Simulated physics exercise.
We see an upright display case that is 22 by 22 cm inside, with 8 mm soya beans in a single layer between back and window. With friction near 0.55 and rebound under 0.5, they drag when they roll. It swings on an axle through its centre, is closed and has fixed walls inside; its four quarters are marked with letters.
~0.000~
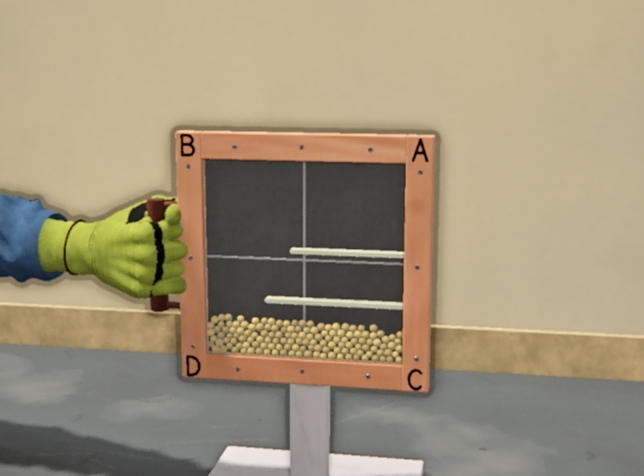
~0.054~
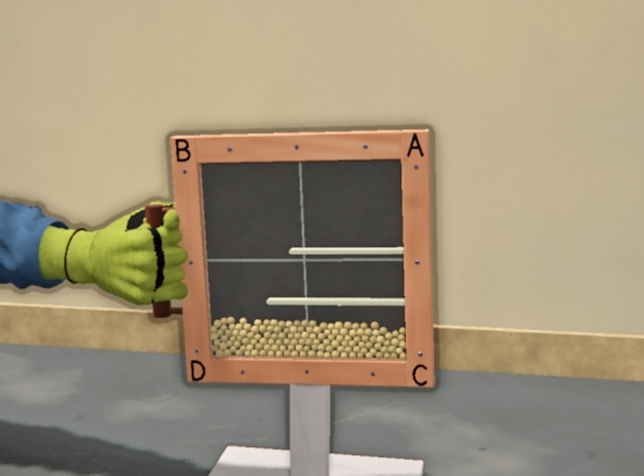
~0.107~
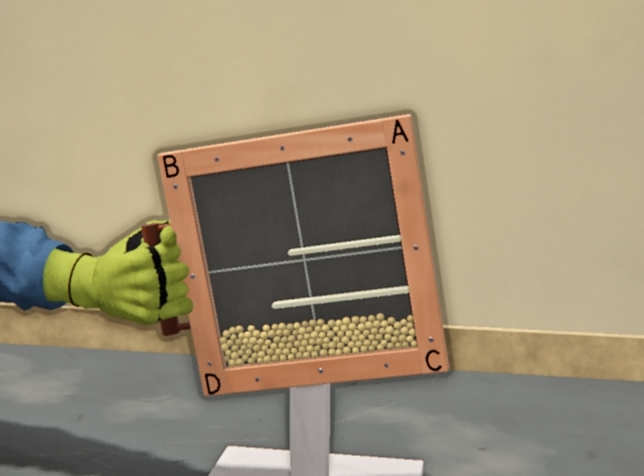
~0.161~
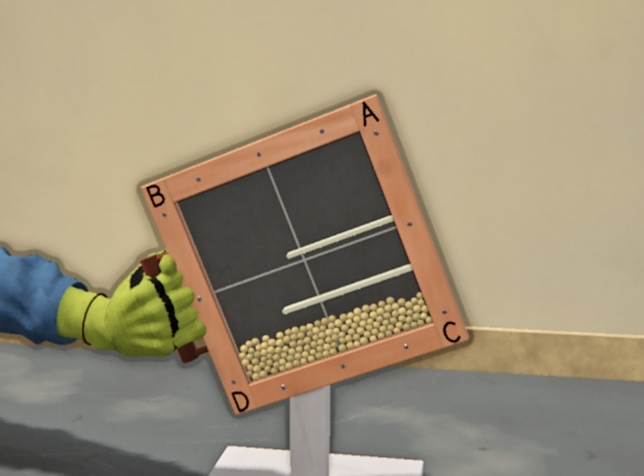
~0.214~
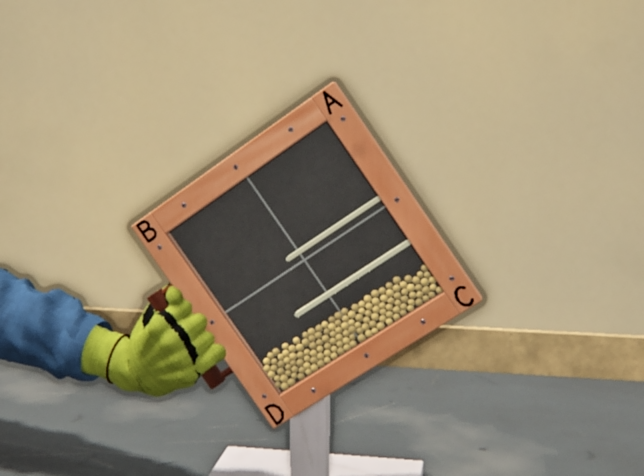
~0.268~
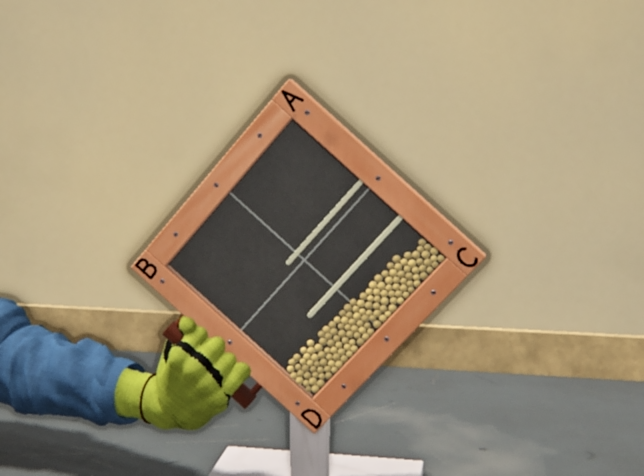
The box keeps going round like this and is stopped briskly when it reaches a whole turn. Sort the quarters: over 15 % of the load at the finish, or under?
Quarter A - over, quarter B - under, quarter C - under, quarter D - over.
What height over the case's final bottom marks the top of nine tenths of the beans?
About 17 cm up.
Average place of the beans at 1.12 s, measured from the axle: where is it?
It sits about 6 cm right and about 6 cm below the axle.
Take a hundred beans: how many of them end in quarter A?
Share ending there: Approx. 65 %.
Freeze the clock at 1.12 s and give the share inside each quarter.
Quarter A: 80; quarter B: 15; quarter C: 5; quarter D: 0.
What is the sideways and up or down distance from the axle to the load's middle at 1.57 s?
Some 6 cm right and 4 cm above.
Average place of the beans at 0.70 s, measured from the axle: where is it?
Offset from axle: Approx. 7 cm right, 2 cm below.
After 1.12 s, it has turned 265°, the beans' middle is 6 cm right of and 6 cm below the axle; by quarter, A 80 %, B 15 %, C 5 %.
After 1.57 s, it has turned 360°, the beans' middle is 6 cm right of and 4 cm above the axle; by quarter, A 85 %, B 5 %, C 5 %.
At rest by 3.2 s, A 65 %, B 0 %, C 10 %, D 25 %.
